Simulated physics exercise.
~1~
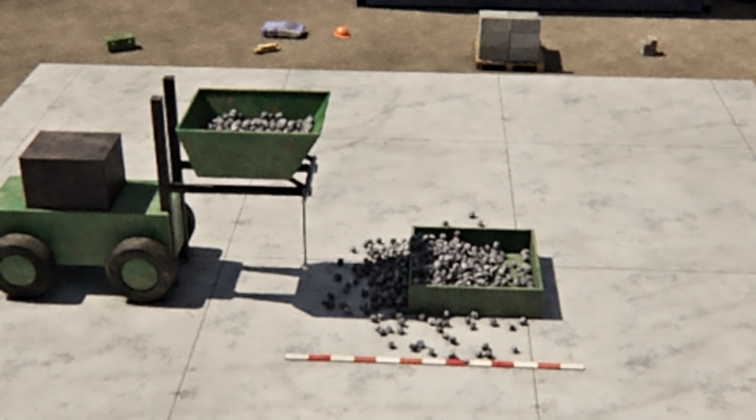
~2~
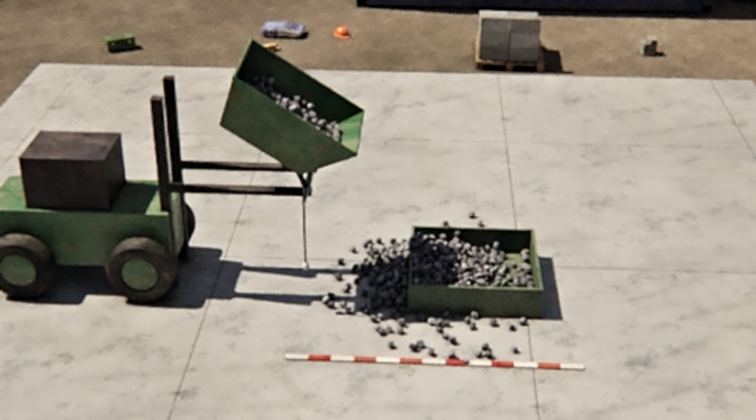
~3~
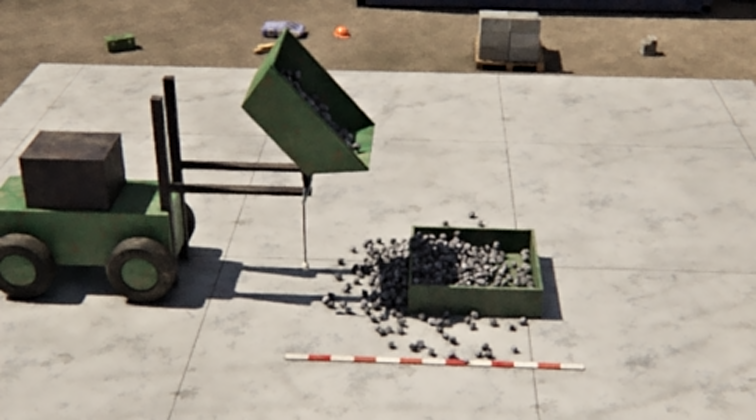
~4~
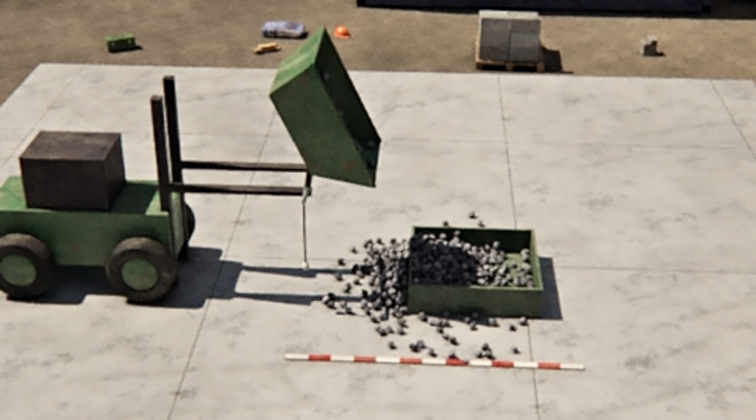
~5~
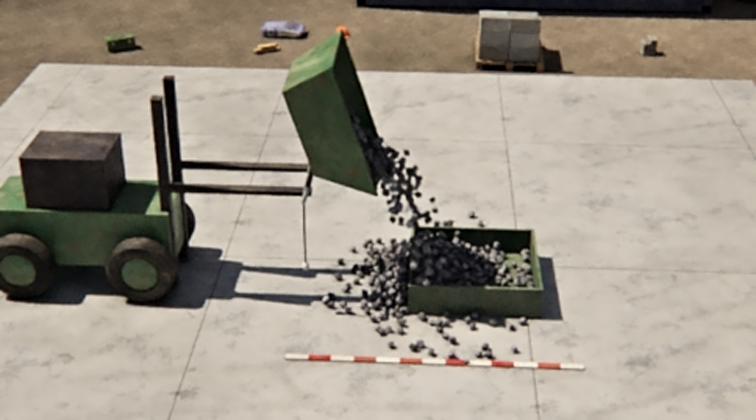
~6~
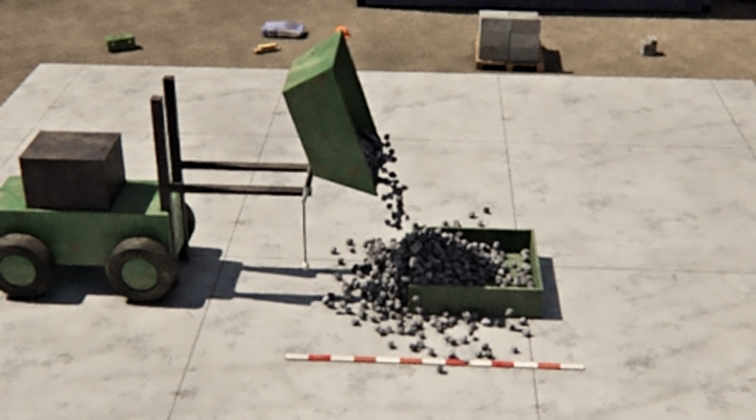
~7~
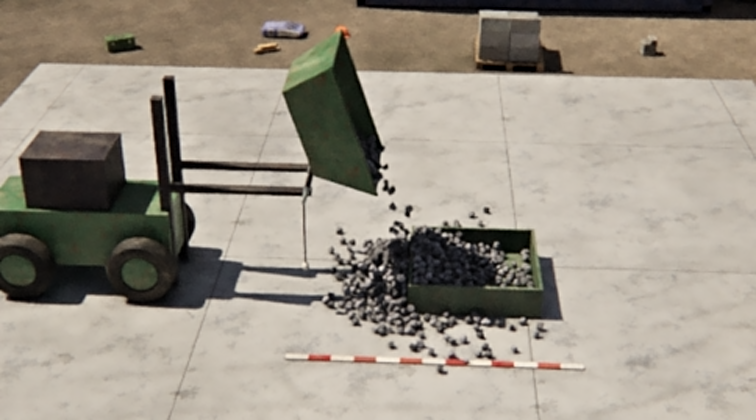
At the start, a green fork truck on the left holds a raised green skip of dark stones, while a low green bin ahead already holds stones, with more scattered around it. The skip tips to the right, its stones staying inside as it leans. It tilts further until its floor is steep, and then stones pour from its lower edge. They fall onto the near side of the bin, some landing in it and many piling up short of it. The stream thins to a trickle, and the skip stays steeply tipped above the larger heap.
